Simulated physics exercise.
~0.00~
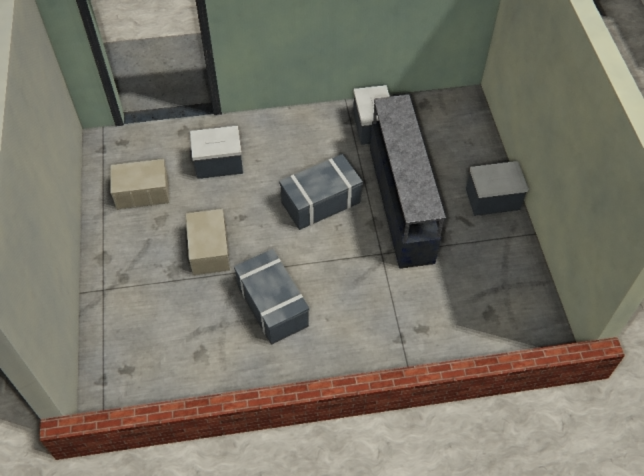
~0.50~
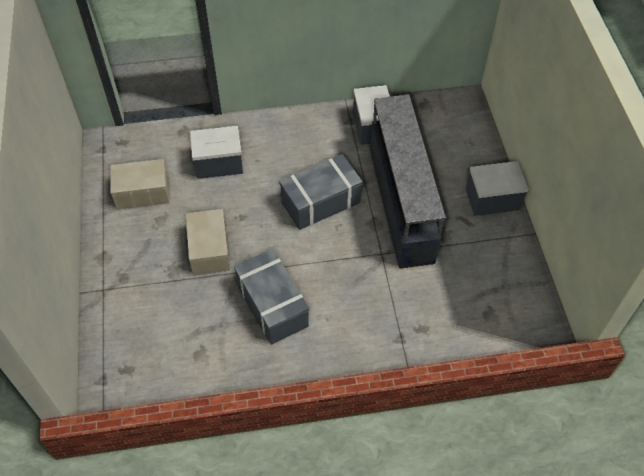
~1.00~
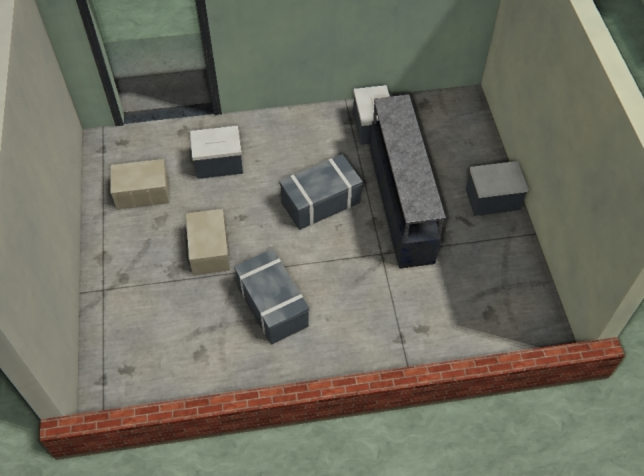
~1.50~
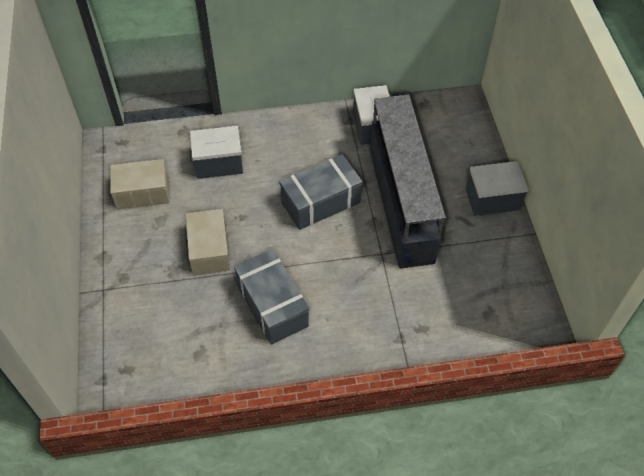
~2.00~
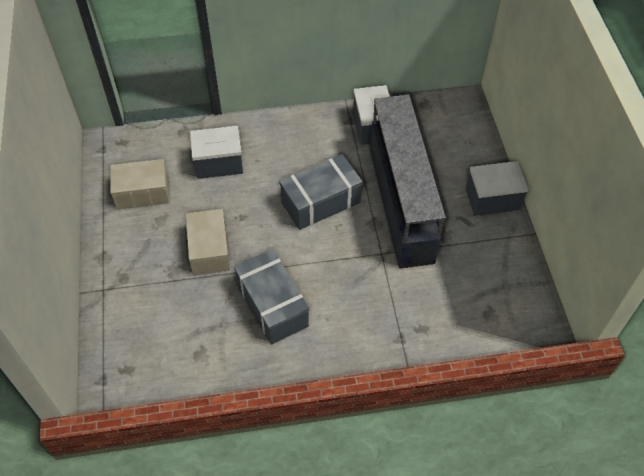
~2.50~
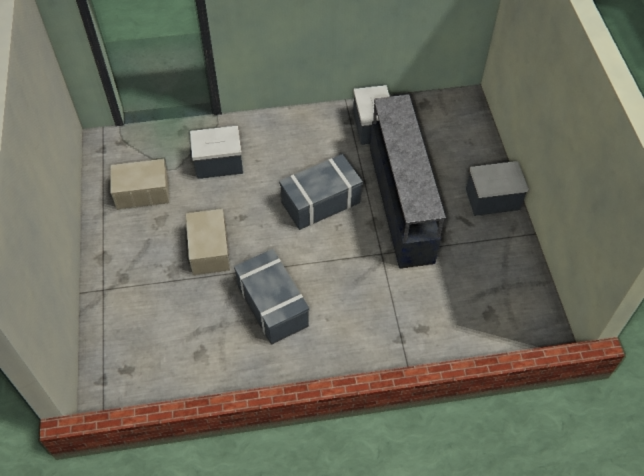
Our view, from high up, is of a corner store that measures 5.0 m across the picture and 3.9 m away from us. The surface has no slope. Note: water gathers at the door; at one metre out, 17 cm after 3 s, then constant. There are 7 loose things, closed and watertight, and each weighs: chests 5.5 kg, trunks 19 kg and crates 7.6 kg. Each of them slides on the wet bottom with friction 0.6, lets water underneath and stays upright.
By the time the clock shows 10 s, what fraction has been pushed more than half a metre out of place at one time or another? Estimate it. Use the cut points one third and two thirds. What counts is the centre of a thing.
It falls from one third to two thirds.
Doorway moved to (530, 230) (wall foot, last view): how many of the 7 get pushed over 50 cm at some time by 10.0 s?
Count: 2.
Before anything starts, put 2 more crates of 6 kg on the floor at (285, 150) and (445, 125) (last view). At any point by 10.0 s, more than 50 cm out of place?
First one stays within it, second one stays within it.
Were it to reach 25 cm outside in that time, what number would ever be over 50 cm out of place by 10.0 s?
So the tally would be 5.
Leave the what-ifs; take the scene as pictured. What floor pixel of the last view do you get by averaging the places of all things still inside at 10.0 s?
Near (362, 256).
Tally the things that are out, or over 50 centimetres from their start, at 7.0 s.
The number I get is 3.
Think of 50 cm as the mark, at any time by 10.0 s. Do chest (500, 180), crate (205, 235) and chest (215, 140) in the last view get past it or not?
Result, in order: Stayed within / exceeded / exceeded.
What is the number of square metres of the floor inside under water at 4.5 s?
Roughly 6.5 m2 of it is wet.
After 3.5 s 0 of 7 are over 50 cm from their spots; 0 afloat.
After 4.5 s 2 of 7 are over 50 cm from their spots; 1 afloat.
After 7.0 s 3 of 7 are over 50 cm from their spots; 2 afloat.
After 10.0 s 4 of 7 are over 50 cm from their spots, and 4 have been at some point; 4 afloat.
